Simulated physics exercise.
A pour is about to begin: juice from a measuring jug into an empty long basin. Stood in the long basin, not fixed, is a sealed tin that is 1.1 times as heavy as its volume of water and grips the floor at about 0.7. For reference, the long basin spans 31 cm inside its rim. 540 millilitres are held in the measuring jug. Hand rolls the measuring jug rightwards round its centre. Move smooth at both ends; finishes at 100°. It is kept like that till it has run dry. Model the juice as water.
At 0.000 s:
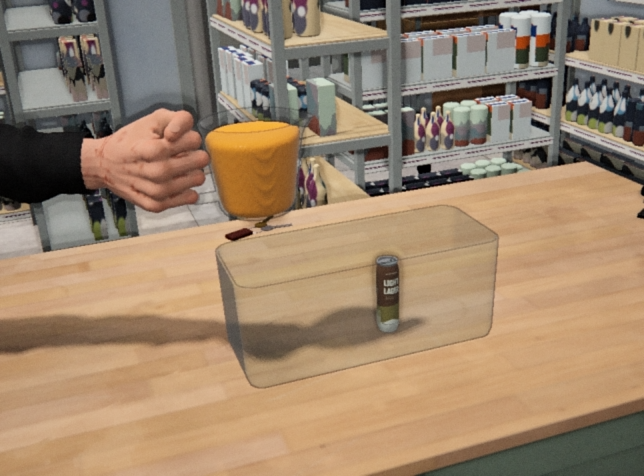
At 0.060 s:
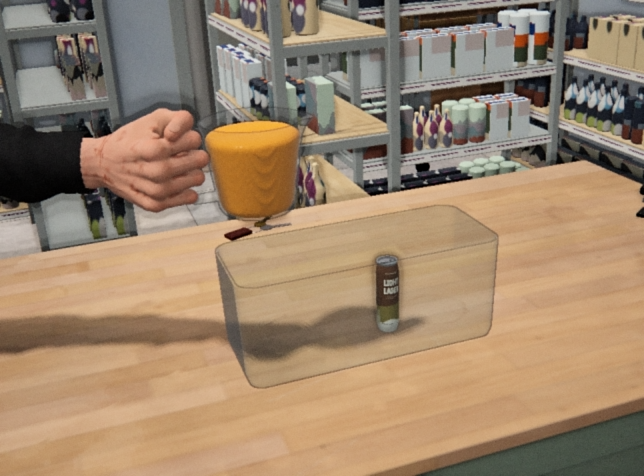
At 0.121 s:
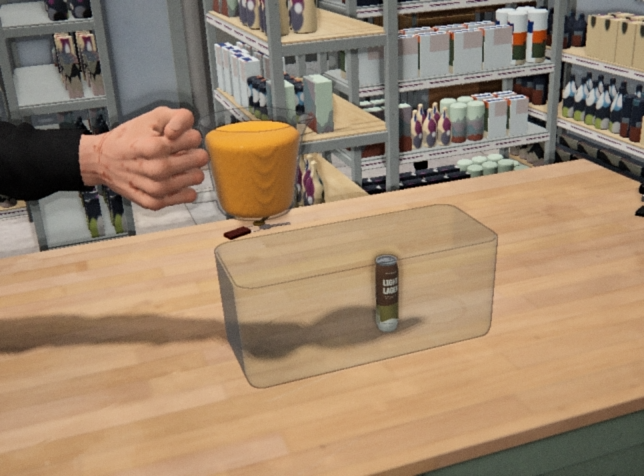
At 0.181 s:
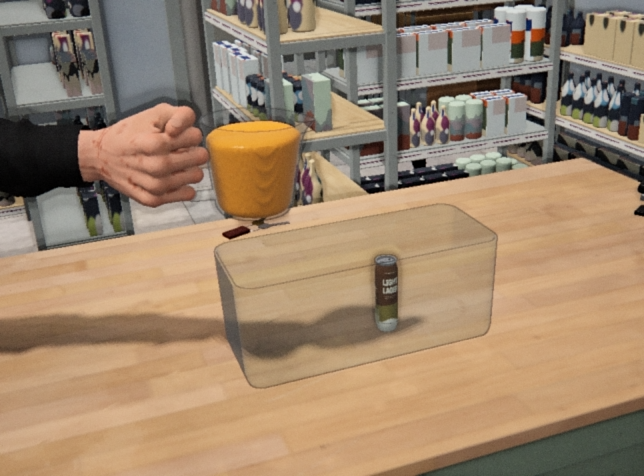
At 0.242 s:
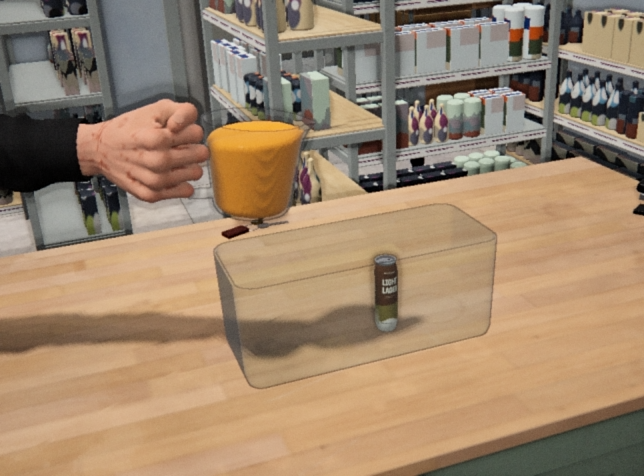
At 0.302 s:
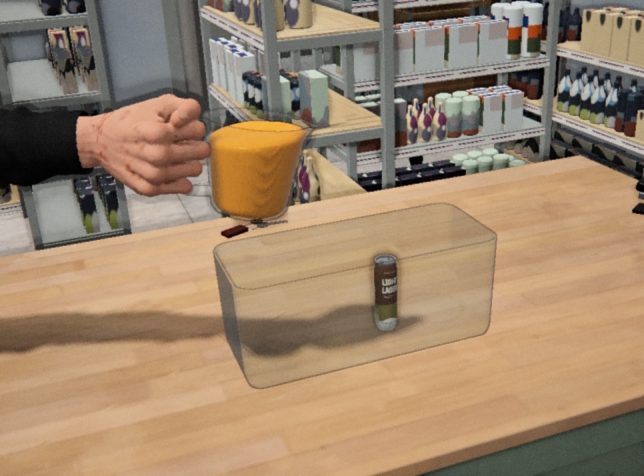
A hand in a dark sleeve reaches in from the left beside a clear measuring jug of orange juice, above a pale wooden counter seen from slightly above, with stocked shelves behind. Below the jug sits a long, transparent basin, with a small brown and green tin standing in it. The jug starts upright, then tilts slightly rightwards as the hand turns, while the basin and tin stay still.
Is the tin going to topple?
Yes.
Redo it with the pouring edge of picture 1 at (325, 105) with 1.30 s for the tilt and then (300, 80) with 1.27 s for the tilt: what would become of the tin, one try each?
Trial 1 - tin tips; trial 2 - tin tips.
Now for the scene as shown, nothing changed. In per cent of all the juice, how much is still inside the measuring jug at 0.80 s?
74 %.
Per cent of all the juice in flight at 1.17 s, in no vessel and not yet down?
About 12 per cent.
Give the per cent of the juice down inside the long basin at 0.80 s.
Around 10%.
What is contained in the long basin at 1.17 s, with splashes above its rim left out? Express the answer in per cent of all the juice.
I'd put it at roughly 66 per cent.
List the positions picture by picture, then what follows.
In the first frame, it leans 0°; its right rim is at (313, 113); the juice meets the walls at (205, 139) and (297, 126); the long basin's rim runs from (225, 268) to (476, 222); the tin's top is at (387, 264).
In the second frame, it leans 0°; its right rim is at (313, 114); the juice meets the walls at (204, 139) and (296, 127).
In the third frame, it leans 2°; its right rim is at (313, 115); the juice meets the walls at (205, 138) and (297, 126).
In the fourth frame, it leans 4°; its right rim is at (314, 117); the juice meets the walls at (205, 139) and (298, 127).
In the fifth frame, it leans 7°; its right rim is at (316, 120); the juice meets the walls at (207, 139) and (301, 127).
In the sixth frame, it leans 10°; its right rim is at (318, 124); the juice meets the walls at (208, 140) and (304, 127).
After 0.80 s the tilt is 57° and 75 per cent is still to pour; the tin stands where it began.
After 1.17 s the tilt is 90° and 21 per cent is still to pour; the tin leans 22°.
After 1.55 s the tilt is 100° and 1 per cent is still to pour; the tin lies on its side.
After 1.97 s the tilt is 100° and 0 per cent is still to pour; the tin lies on its side.
In the end the tin lies on its side.
